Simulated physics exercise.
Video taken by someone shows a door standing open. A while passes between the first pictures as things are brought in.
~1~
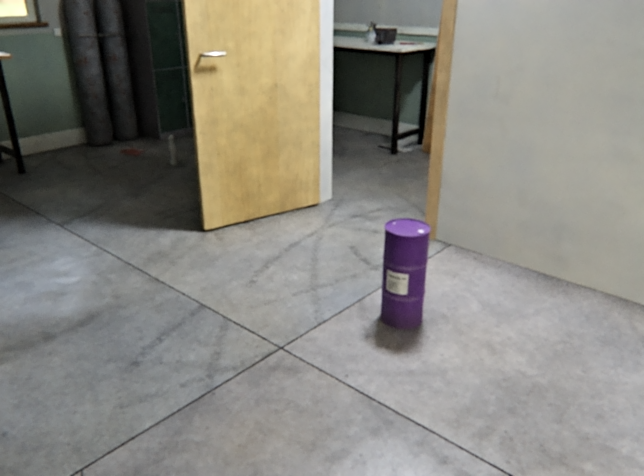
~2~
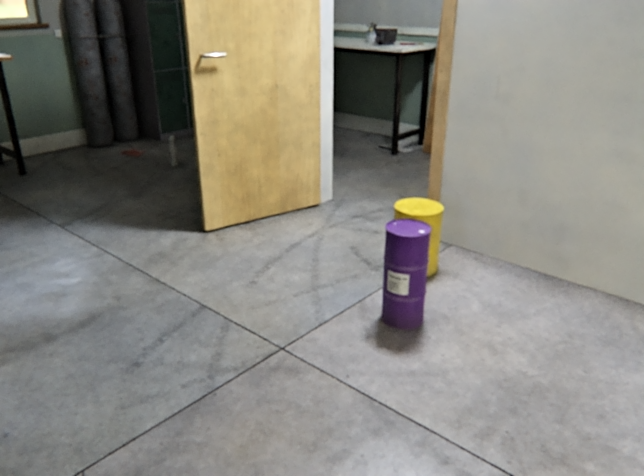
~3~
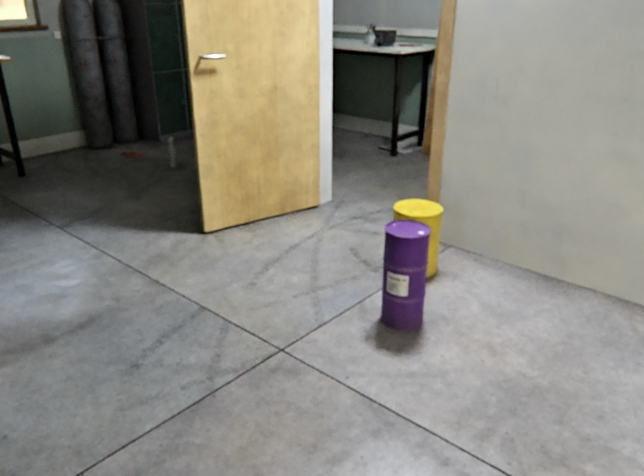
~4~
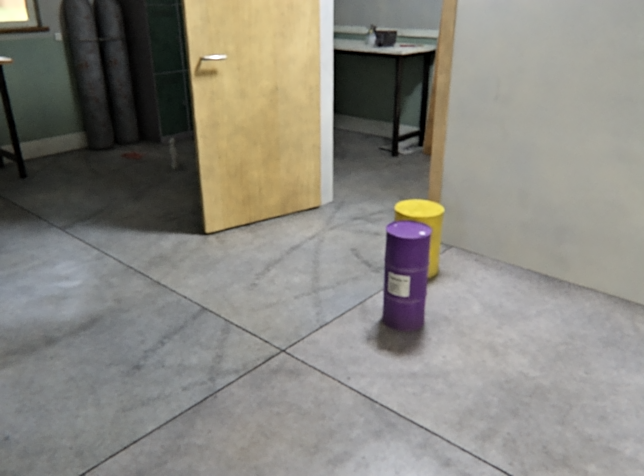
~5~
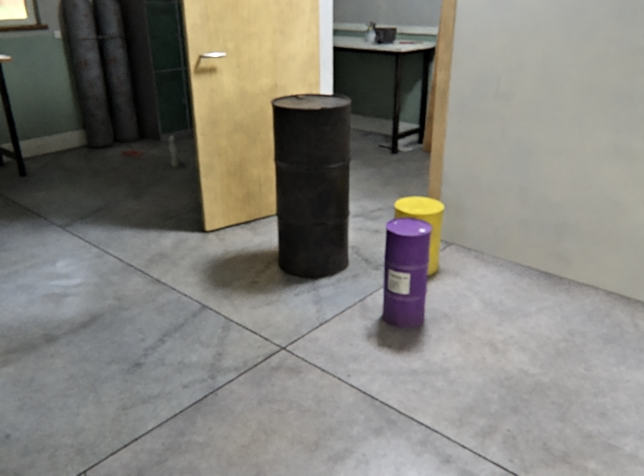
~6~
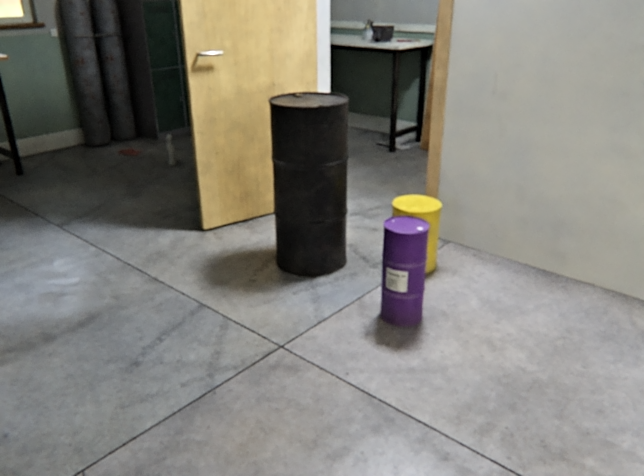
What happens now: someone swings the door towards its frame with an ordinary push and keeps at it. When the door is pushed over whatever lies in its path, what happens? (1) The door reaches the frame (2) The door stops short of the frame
(2) The door stops short of the frame.
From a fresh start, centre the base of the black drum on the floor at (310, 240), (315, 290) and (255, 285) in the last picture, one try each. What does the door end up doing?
Well, the first time the door halts partway, the second time it completes its swing, and the third time it completes its swing.
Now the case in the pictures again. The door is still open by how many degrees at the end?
About 65°.
Then, 0.50 s on from there, open by 96°.
Then, 0.90 s on from there, open by 80°.
Then, 1.20 s on from there, open by 67°.
In the end, open by 64°; all 3 unmoved. At the end, from the last picture's camera, black drum near (311, 184).
